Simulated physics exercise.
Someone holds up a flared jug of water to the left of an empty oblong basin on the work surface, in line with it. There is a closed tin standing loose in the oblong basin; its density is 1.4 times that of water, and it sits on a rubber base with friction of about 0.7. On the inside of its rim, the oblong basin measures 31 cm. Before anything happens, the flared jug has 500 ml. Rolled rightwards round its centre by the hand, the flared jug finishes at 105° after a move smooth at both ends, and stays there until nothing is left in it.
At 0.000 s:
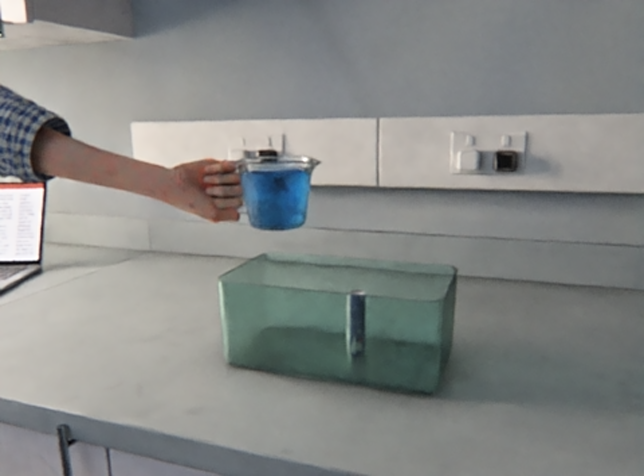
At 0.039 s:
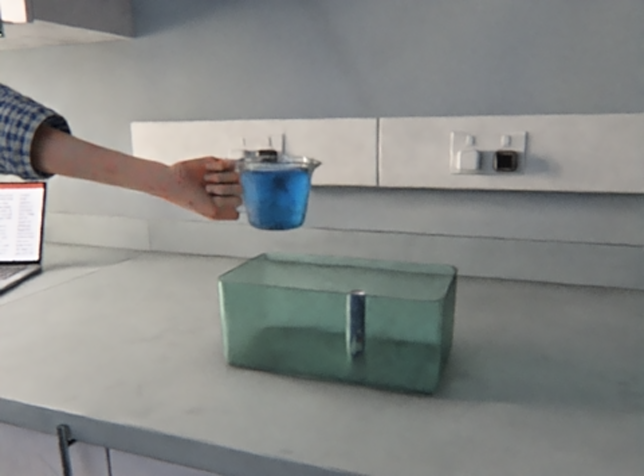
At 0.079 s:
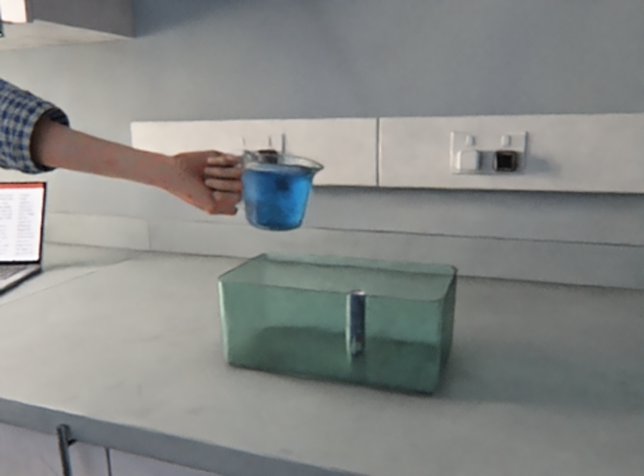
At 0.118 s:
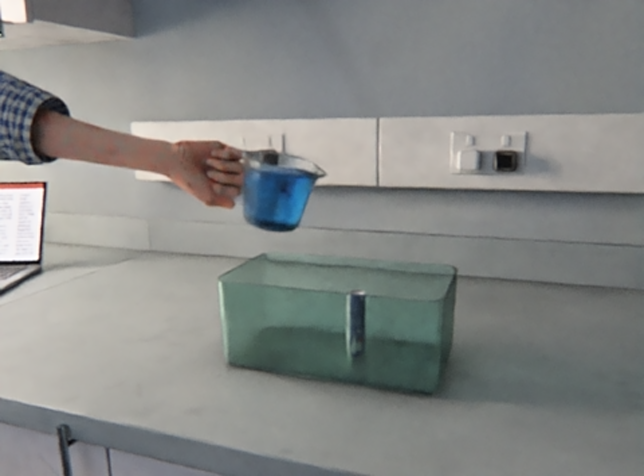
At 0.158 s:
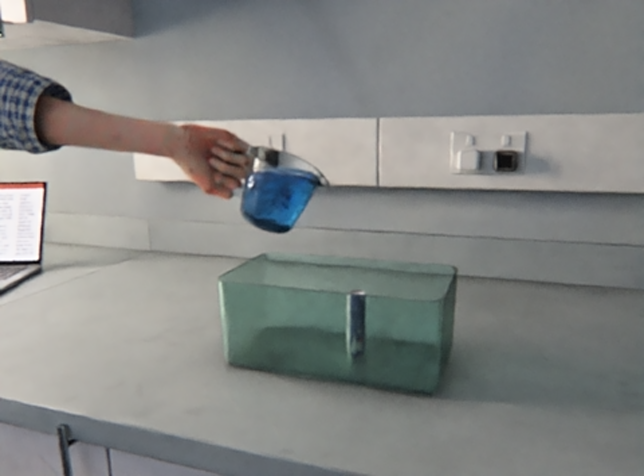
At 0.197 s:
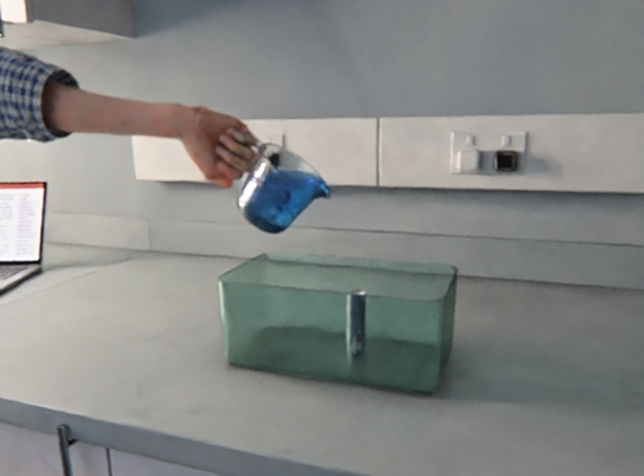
A hand held a clear jug of blue water above and to the left of a greenish see-through basin with a small tin inside, then tilted the jug rightwards until the water reached its lip.
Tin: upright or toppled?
Toppled.
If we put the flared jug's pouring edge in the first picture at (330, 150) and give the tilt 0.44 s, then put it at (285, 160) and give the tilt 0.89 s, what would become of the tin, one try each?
Try 1: Tipped over; try 2: Still standing.
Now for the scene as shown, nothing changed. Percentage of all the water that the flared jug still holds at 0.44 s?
Around 36 percent.
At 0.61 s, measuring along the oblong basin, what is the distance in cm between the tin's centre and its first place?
It has moved some 2 cm.
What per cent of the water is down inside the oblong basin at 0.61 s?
Around 90 per cent of the whole.
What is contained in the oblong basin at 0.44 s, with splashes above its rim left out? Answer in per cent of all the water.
I'd put it near 40 percent.
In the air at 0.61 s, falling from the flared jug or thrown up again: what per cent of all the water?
Some 6 per cent.
After 0.44 s the tilt is 102° and 36 per cent is still to pour; the tin stands where it began.
After 0.61 s the tilt is 105° and 5 per cent is still to pour; the tin leans 7°.
After 0.79 s the tilt is 105° and 0 per cent is still to pour; the tin lies on its side.
After 0.99 s the tilt is 105° and 0 per cent is still to pour; the tin lies on its side.
In the end the tin lies on its side.
